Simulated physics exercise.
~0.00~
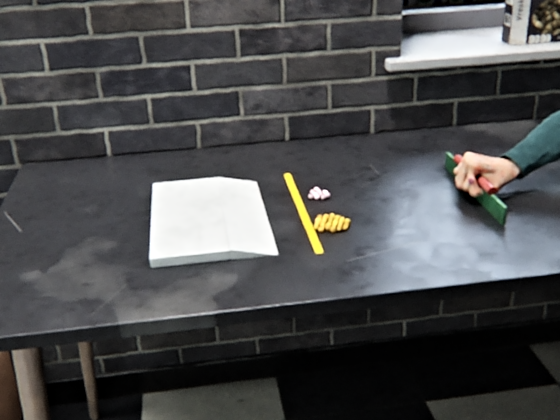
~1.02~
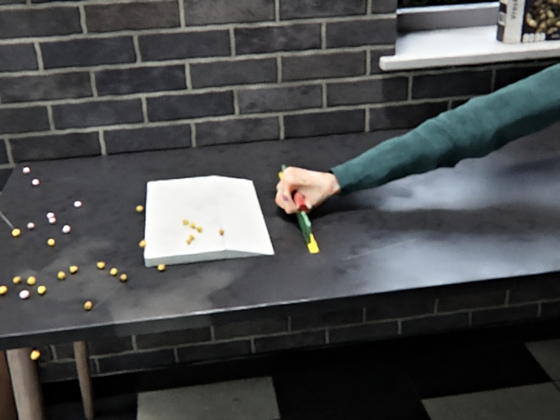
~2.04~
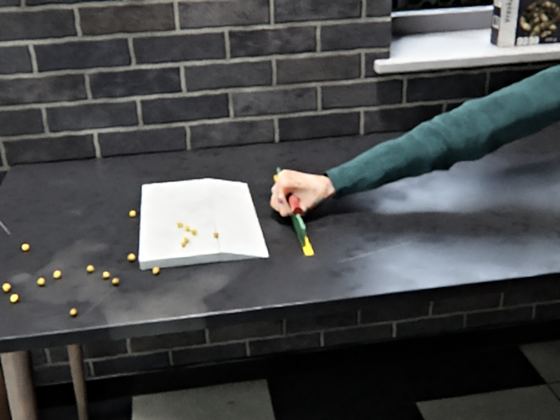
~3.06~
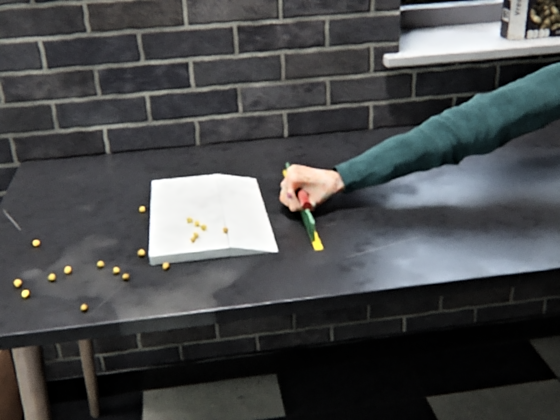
A hand in a green sleeve swept a green scraper left across a dark tabletop to a strip of yellow tape, sending small pink and yellow bits over a white sloping slab; the pink ones left view, while yellow ones lay scattered beyond, a few still on the slab.
